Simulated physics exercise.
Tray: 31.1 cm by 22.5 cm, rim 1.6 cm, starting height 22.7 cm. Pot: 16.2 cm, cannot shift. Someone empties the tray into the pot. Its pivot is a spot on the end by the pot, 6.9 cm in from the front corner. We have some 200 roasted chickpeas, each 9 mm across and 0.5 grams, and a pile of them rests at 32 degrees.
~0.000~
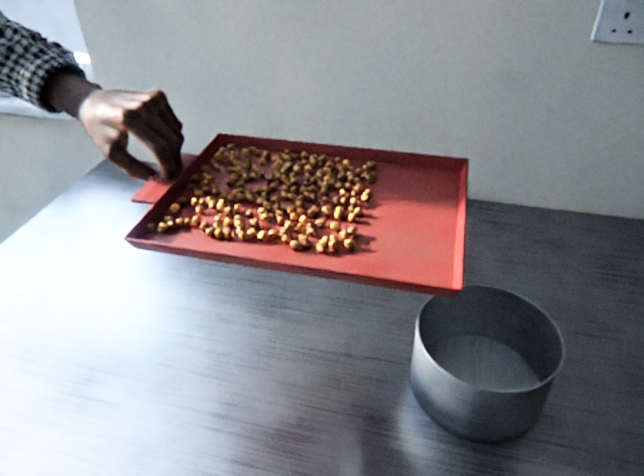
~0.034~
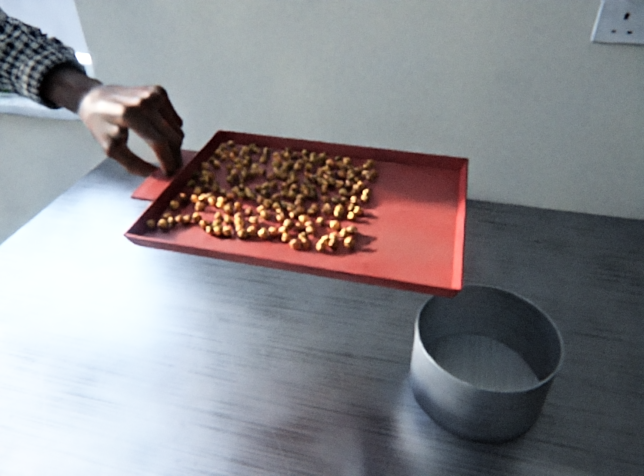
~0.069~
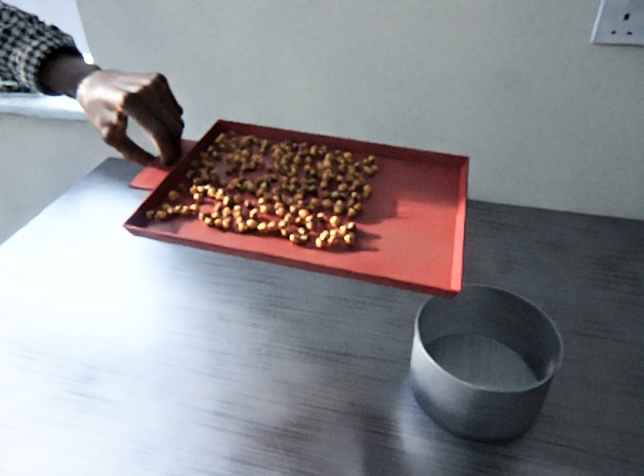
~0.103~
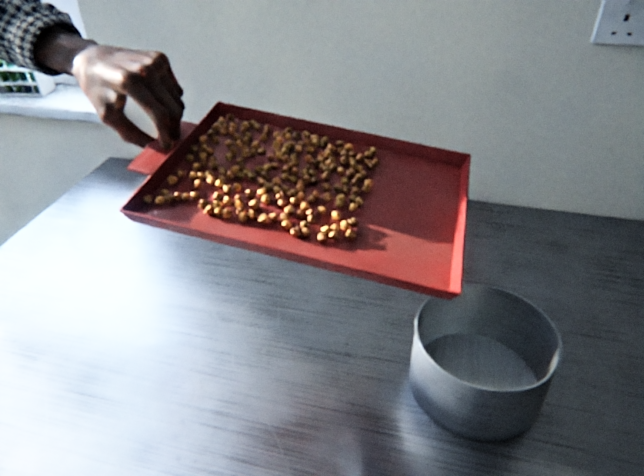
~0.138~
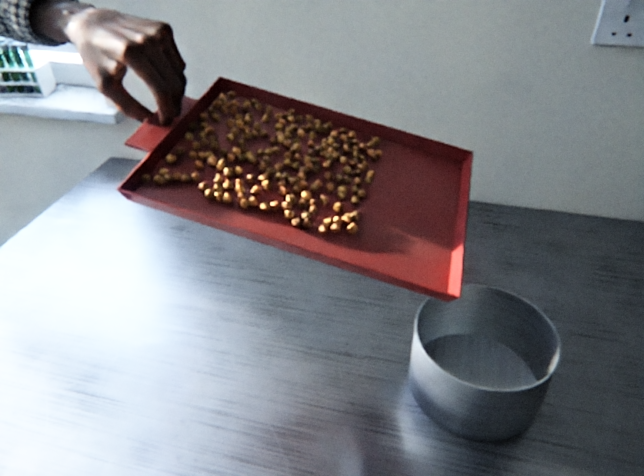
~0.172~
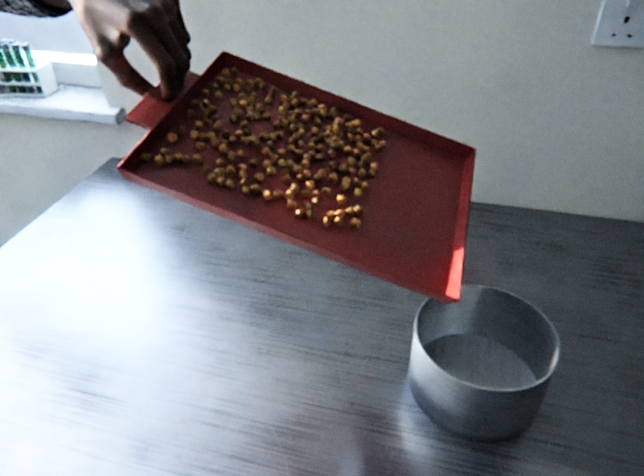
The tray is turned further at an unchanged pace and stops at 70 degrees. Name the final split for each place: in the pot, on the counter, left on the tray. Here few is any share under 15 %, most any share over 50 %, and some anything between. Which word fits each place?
Pot: Some; counter: Most; tray: Few.
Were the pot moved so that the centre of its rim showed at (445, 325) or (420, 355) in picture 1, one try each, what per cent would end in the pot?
I'd say close to 5 percent for the first spot and 10 percent for the second.
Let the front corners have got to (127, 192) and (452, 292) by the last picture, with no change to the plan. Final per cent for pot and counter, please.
Split: Pot = 5, counter = 90.
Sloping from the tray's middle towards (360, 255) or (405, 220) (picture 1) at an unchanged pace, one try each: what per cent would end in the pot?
0 and 55 %.
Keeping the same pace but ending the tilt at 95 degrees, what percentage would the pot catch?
Roughly 20 percent.
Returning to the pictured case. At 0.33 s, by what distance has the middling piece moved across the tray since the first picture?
By then it sits near 1 cm from where it began.
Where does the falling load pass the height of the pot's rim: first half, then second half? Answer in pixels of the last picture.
Roughly (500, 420) to start, and after that (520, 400).
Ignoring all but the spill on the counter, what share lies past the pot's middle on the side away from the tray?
I'd put it close to 80 per cent.
After 0.33 s, tilt 46 degrees; the tray holds 100 %, the pot 0 %.
After 0.44 s, tilt 64 degrees; the tray holds 100 %, the pot 0 %.
Then, at 0.68 s, tilt 70 degrees; the tray holds 10 %, the pot 20 %.
By 1.7 s all is still; pot 25 %, counter 70 %, tray 5 %.
